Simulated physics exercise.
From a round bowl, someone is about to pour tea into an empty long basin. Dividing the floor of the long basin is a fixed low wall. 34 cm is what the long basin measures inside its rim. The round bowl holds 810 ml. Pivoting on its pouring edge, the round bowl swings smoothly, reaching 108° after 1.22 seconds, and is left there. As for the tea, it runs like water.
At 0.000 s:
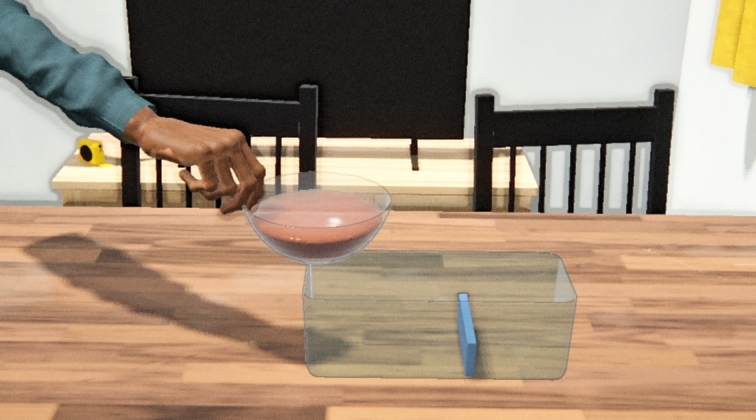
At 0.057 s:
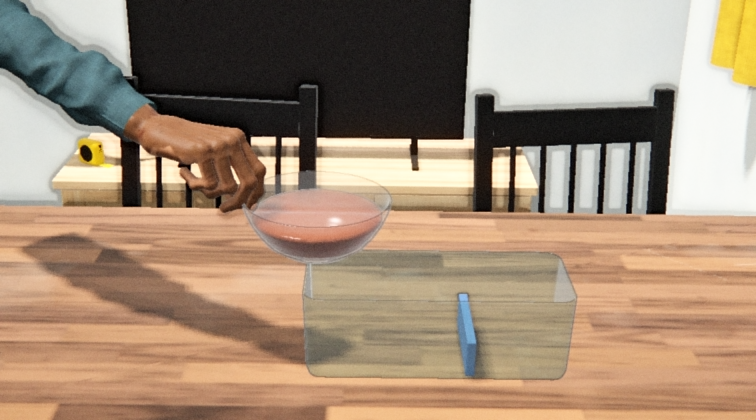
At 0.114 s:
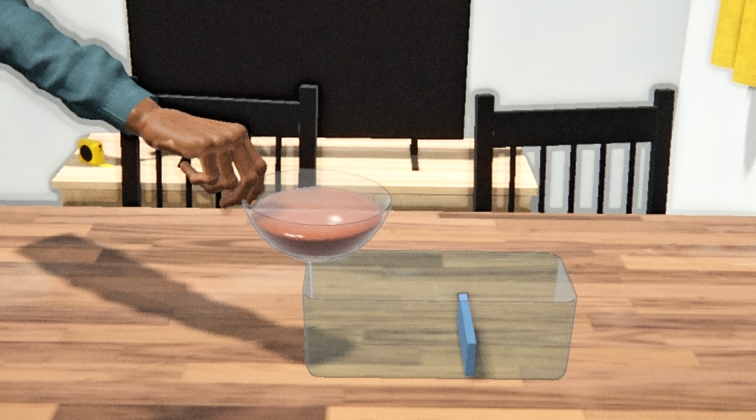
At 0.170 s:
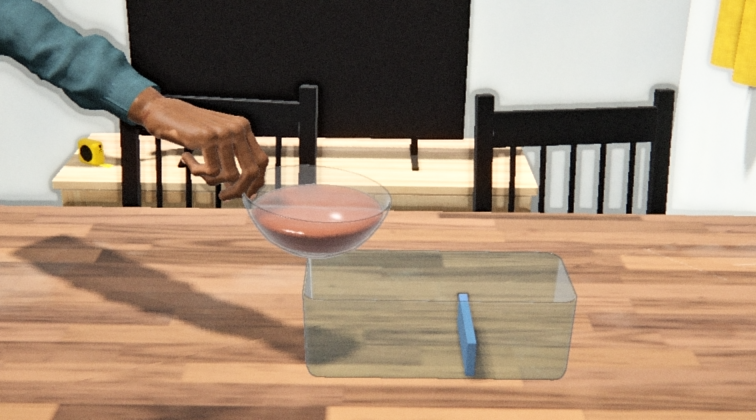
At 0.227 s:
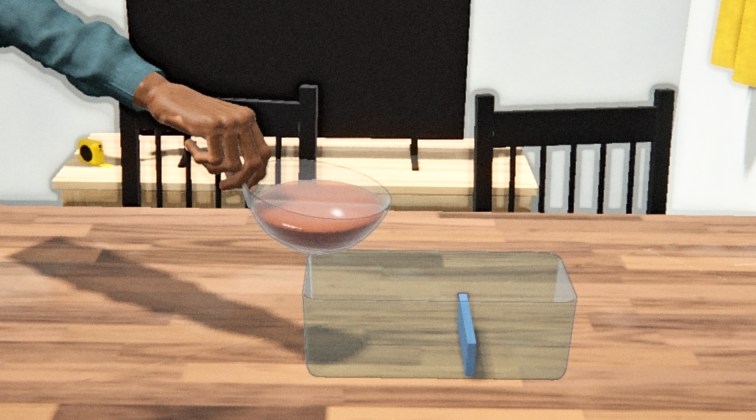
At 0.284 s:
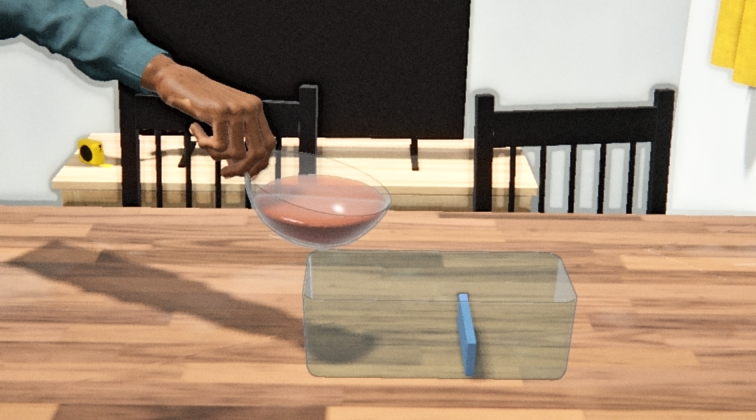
At a wood-plank table seen from the front and slightly above, two black chairs, a pale bench with a small yellow item, a dark panel and a yellow cloth stand behind. A clear round bowl of reddish-brown tea hangs above the left end of an empty clear basin with a blue upright divider. A teal-sleeved arm at left slowly tilts the bowl slightly rightward, while the camera stays still.
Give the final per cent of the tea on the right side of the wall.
The right side ends with about 54 per cent.
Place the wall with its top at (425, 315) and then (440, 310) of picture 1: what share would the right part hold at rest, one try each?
The first try gives 95 percent and the second 90 percent.
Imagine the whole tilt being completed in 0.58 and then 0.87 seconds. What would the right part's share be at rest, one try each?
Respectively 60 and 55 %.
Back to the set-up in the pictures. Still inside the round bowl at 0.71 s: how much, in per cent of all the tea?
36 %.
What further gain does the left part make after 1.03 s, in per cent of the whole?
Near 6 percent, more or less.
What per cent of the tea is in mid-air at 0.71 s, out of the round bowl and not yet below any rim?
I'd say close to 44 per cent.
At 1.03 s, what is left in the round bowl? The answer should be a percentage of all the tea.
0 per cent or thereabouts.
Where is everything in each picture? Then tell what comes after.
The first frame shows tilt 0°; pouring edge (391, 201); surface from (251, 211) to (384, 213); the long basin's rim runs from (306, 275) to (568, 278); the wall's top is at (467, 318).
The second frame shows tilt 1°; pouring edge (391, 201); surface from (251, 210) to (383, 212).
The third frame shows tilt 2°; pouring edge (391, 201); surface from (251, 208) to (384, 211).
The fourth frame shows tilt 5°; pouring edge (391, 201); surface from (252, 204) to (385, 208).
The fifth frame shows tilt 9°; pouring edge (391, 201); surface from (253, 199) to (386, 204).
The sixth frame shows tilt 14°; pouring edge (391, 201); surface from (255, 193) to (387, 199).
By 0.71 s the tilt is 68° and 37 per cent is still to pour, 19 is left of the wall and 1 right of it.
By 1.03 s the tilt is 102° and 0 per cent is still to pour, 39 is left of the wall and 55 right of it.
By 1.36 s the tilt is 108° and 0 per cent is still to pour, 45 is left of the wall and 54 right of it.
By 1.72 s the tilt is 108° and 0 per cent is still to pour, 45 is left of the wall and 54 right of it.
At rest 45 per cent lies left of the wall, 54 right of it and 1 outside.
